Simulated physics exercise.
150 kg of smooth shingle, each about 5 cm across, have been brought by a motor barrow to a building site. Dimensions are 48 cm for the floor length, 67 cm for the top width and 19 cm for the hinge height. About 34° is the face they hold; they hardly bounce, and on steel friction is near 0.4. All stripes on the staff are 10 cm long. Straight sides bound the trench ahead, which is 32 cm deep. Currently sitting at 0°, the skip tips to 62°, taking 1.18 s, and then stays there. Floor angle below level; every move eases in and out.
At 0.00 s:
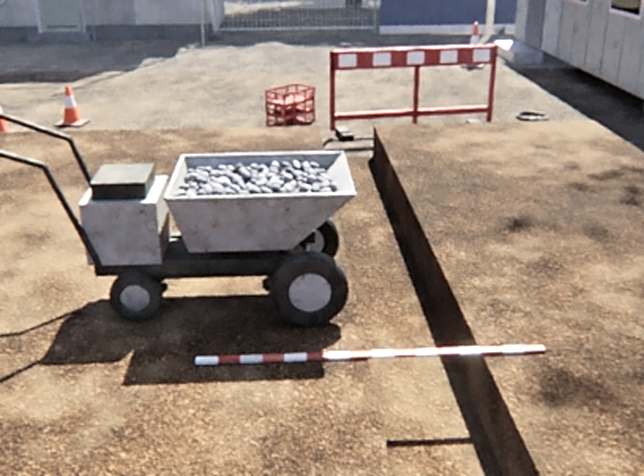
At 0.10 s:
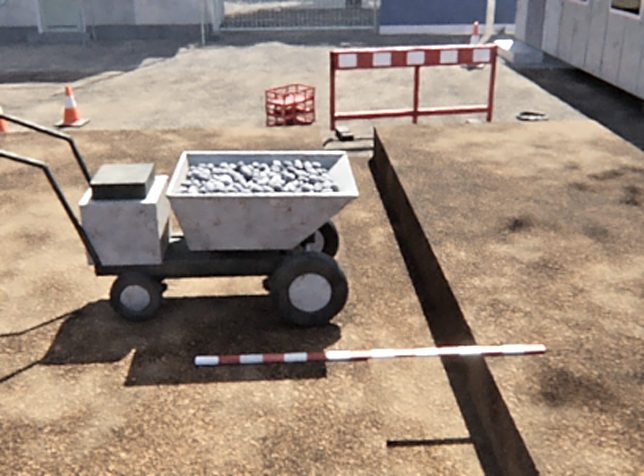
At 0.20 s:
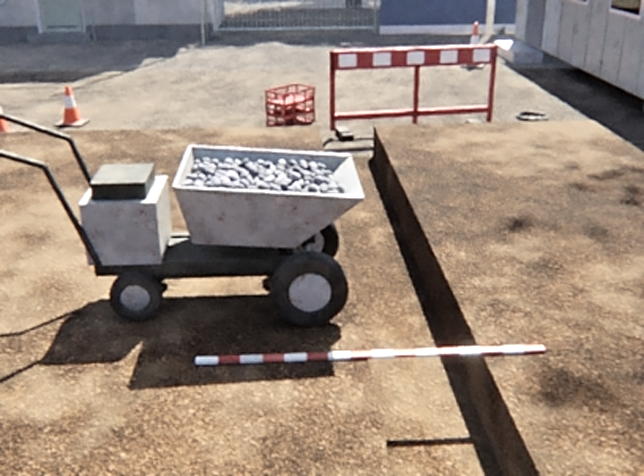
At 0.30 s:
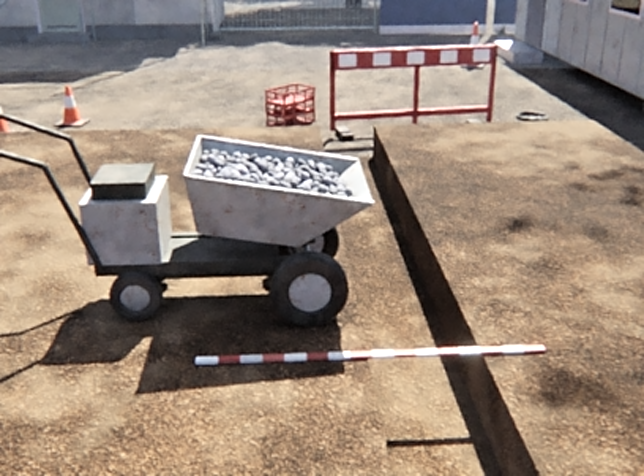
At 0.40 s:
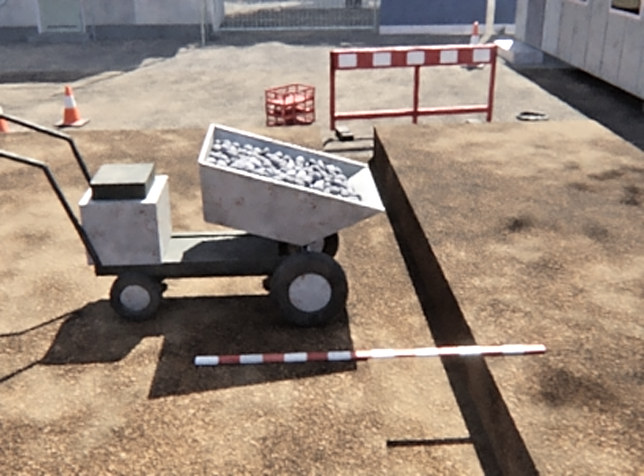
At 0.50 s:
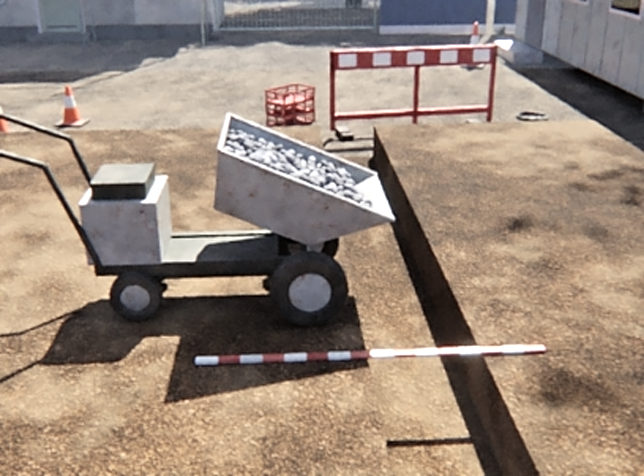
Motor barrow standing beside a narrow trench, its grey skip of rounded stones tilting steadily down toward the right.
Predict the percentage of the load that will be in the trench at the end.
Predicted: Roughly 61 %.
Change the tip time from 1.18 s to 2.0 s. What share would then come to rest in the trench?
70 %.
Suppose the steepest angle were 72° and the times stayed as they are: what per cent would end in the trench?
In that case around 65 percent.
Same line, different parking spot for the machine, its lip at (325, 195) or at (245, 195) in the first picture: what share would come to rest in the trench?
Roughly 90 per cent, then 85 per cent.
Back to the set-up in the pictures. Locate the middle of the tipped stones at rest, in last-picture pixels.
Roughly at (439, 326).
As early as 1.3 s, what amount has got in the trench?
Approx. 25 % of the load.
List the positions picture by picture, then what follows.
In the first frame, lip at (355, 195), floor tilted 0°, highest stones at (238, 176).
In the second frame, the skip is at 1°, its lip at (358, 196); the top of the load is at (230, 175); the stones move at 0.2 m/s on average.
In the third frame, the skip is at 5°, its lip at (364, 198); the top of the load is at (230, 169); the stones move at 0.4 m/s on average.
In the fourth frame, the skip is at 10°, its lip at (373, 203); the top of the load is at (219, 161); the stones move at 0.5 m/s on average.
In the fifth frame, the skip is at 17°, its lip at (383, 211); the top of the load is at (224, 150); the stones move at 0.6 m/s on average.
In the sixth frame, lip at (394, 220), floor tilted 24°, highest stones at (237, 140); the stones move at 0.7 m/s on average.
After 0.9 s the floor is at 52°; 100 % in the skip; the foremost stones are at (407, 233).
After 1.3 s the floor is at 62°; 61 % in the skip, 26 % in the trench, 13 % past the trench; the foremost stones are at (490, 281).
After 1.6 s the floor is at 62°; 23 % in the skip, 40 % in the trench, 37 % past the trench; the foremost stones are at (578, 278).
After 3.6 s the floor is at 62°; 0 % in the skip, 61 % in the trench, 39 % past the trench; the foremost stones are at (635, 268).
